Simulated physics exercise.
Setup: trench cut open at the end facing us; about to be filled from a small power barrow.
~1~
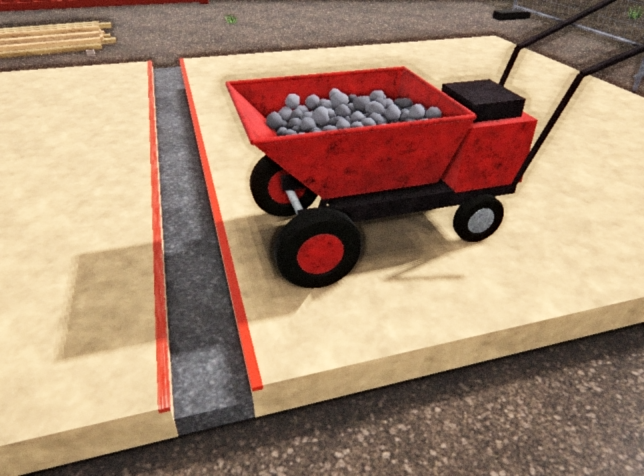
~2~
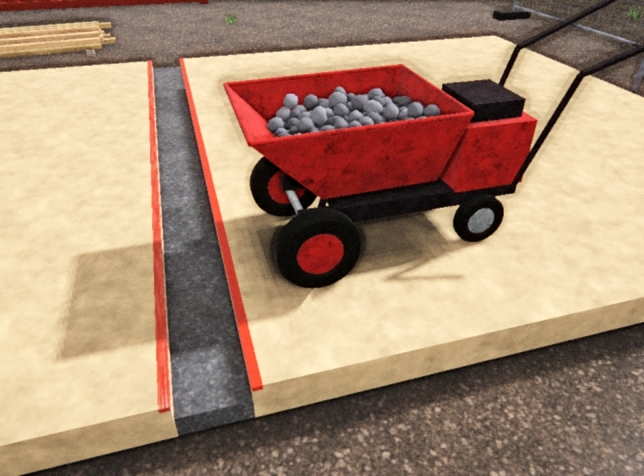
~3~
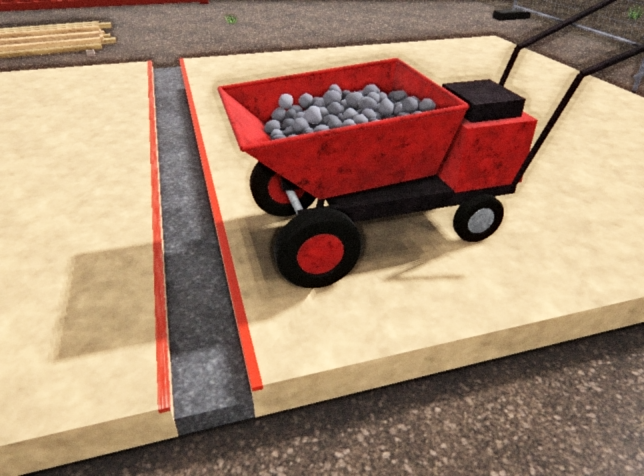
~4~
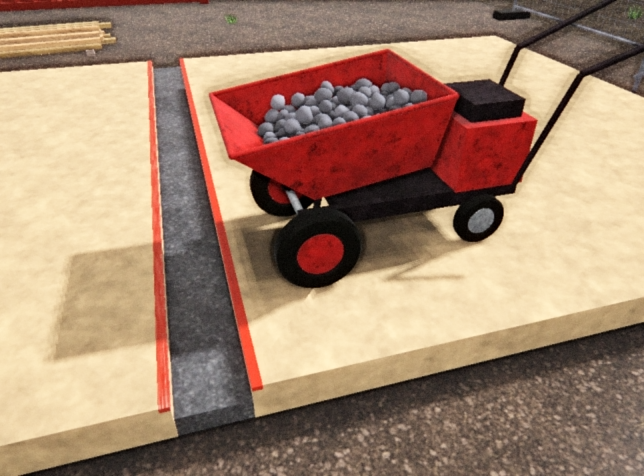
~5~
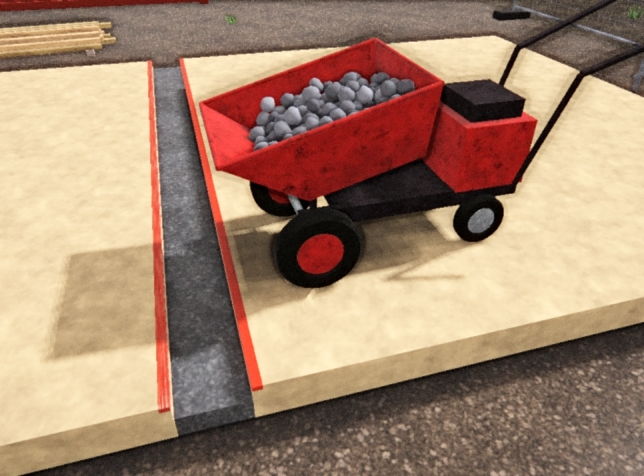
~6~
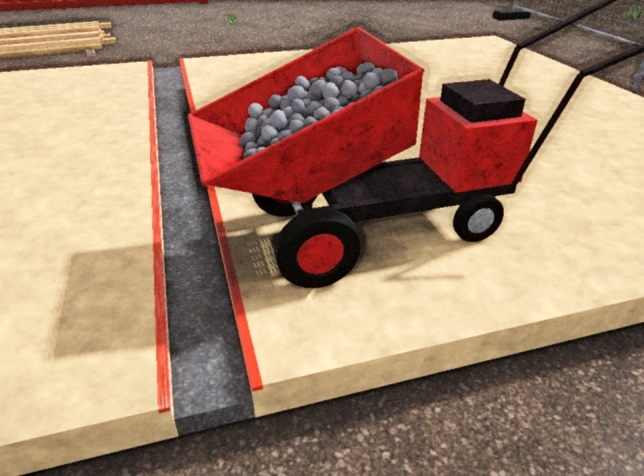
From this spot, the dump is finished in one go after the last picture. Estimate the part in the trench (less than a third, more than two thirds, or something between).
It will put below a third into the trench.
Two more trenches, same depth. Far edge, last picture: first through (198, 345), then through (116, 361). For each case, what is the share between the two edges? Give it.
Roughly 0 % and 50 %.
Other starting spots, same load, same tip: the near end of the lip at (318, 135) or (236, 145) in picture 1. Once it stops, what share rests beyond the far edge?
About 20 %, then 70 %.
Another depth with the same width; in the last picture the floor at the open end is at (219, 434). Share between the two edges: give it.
30 %, roughly.
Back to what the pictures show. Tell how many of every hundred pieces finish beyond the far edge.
Result: Close to 60 %.
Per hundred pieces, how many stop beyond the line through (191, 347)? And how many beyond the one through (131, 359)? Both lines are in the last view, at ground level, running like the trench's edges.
First 70 in a hundred, second 50 in a hundred.
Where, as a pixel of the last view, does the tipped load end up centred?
Resting centre, last frame: Roughly (105, 272).
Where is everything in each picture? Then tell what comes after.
The first picture shows lip of the skip at (253, 143), level; top of the load at (358, 119), round cobbles; first edge of the trench at (245, 335); far edge at (162, 352), the trench under half as wide as the skip, and shallow for its width.
The second picture shows lip of the skip at (250, 144), tipped barely; top of the load at (365, 119).
The third picture shows lip of the skip at (243, 149), tipped barely; top of the load at (375, 120).
The fourth picture shows lip of the skip at (232, 157), tipped a little; top of the load at (377, 101).
The fifth picture shows lip of the skip at (218, 168), tipped clearly; top of the load at (373, 109).
The sixth picture shows lip of the skip at (205, 183), tipped clearly; top of the load at (359, 102); first edge of the trench at (245, 335); far edge at (162, 352).
Soon after the last picture, skip tipped steeply; all in the skip.
A little later, skip tipped right over; about half in the skip; a small part in or heaped over the trench; about half beyond it; a stray few falling.
Later still, skip tipped right over; about a third in the skip; a small part in or heaped over the trench; about two thirds beyond it.
At rest, skip tipped right over; about a third in the skip; a small part in or heaped over the trench; about two thirds beyond it.
